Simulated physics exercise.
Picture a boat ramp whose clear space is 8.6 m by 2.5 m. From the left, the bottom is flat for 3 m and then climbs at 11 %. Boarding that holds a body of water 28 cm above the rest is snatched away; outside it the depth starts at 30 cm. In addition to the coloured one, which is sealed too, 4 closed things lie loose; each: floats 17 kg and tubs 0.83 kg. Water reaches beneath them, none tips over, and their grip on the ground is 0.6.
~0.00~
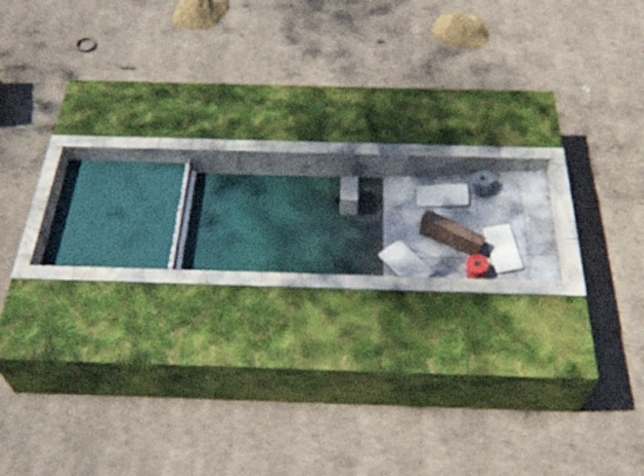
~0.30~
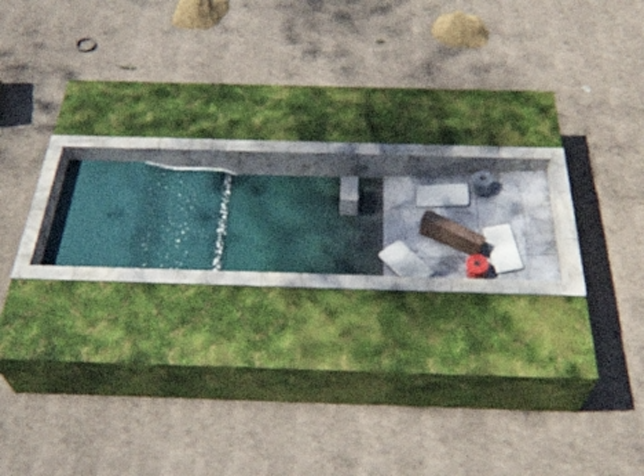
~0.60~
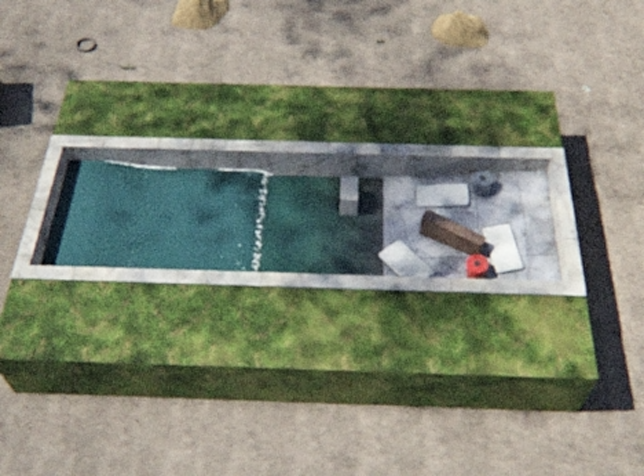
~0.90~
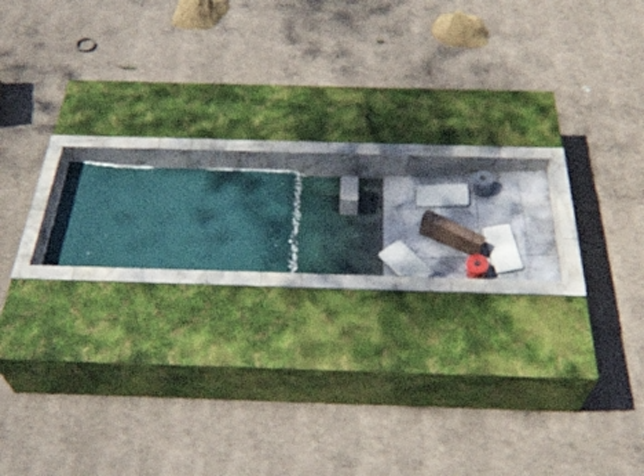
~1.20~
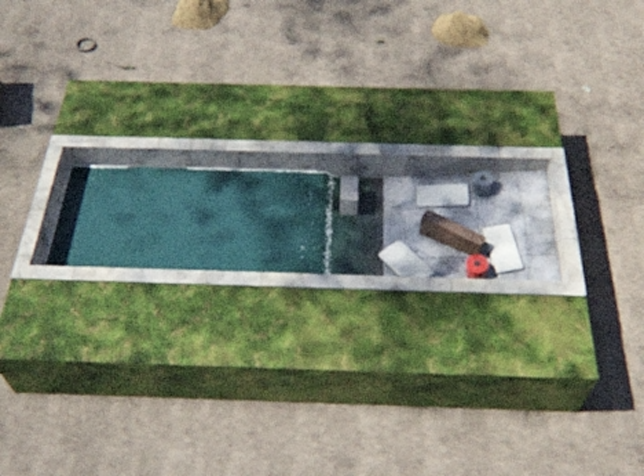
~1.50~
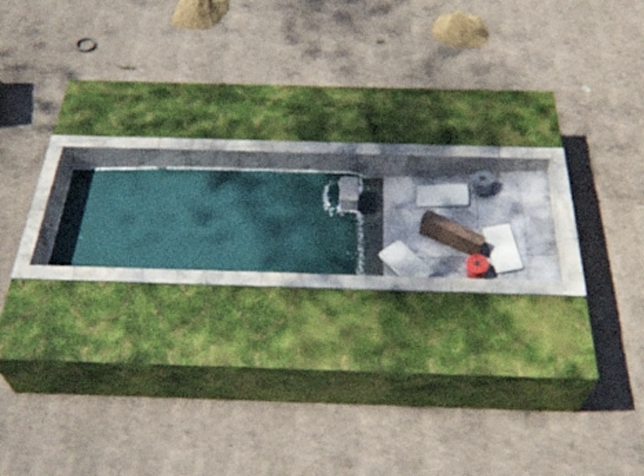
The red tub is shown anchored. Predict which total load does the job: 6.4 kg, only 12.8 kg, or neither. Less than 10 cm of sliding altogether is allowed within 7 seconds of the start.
Honestly, no mass offered keeps it in check.
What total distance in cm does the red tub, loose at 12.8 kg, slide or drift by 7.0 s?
I'd say close to 40 cm in total.
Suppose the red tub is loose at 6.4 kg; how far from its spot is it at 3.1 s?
About 10 cm off its spot.
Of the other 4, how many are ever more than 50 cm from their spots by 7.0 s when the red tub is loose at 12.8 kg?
The count comes to 4.
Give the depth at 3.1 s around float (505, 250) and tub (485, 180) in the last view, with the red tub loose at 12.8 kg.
Close to 1 and 3 centimetres.
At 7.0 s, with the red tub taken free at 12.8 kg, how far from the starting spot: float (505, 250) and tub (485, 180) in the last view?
In that order: 50 cm, 150 cm.
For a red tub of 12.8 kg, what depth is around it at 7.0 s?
About 2 cm.
After 2.1 s the red tub would be 0 cm from its start with 6.4 kg and 0 cm from its start with 12.8 kg; 0 cm of water round it then.
After 3.1 s the red tub would be 15 cm from its start with 6.4 kg and 4 cm from its start with 12.8 kg; 10 cm of water round it then.
After 4.9 s the red tub would be 68 cm from its start with 6.4 kg and 34 cm from its start with 12.8 kg; 6 cm of water round it then.
After 7.0 s the red tub would be 31 cm from its start with 6.4 kg and 34 cm from its start with 12.8 kg; 2 cm of water round it then.
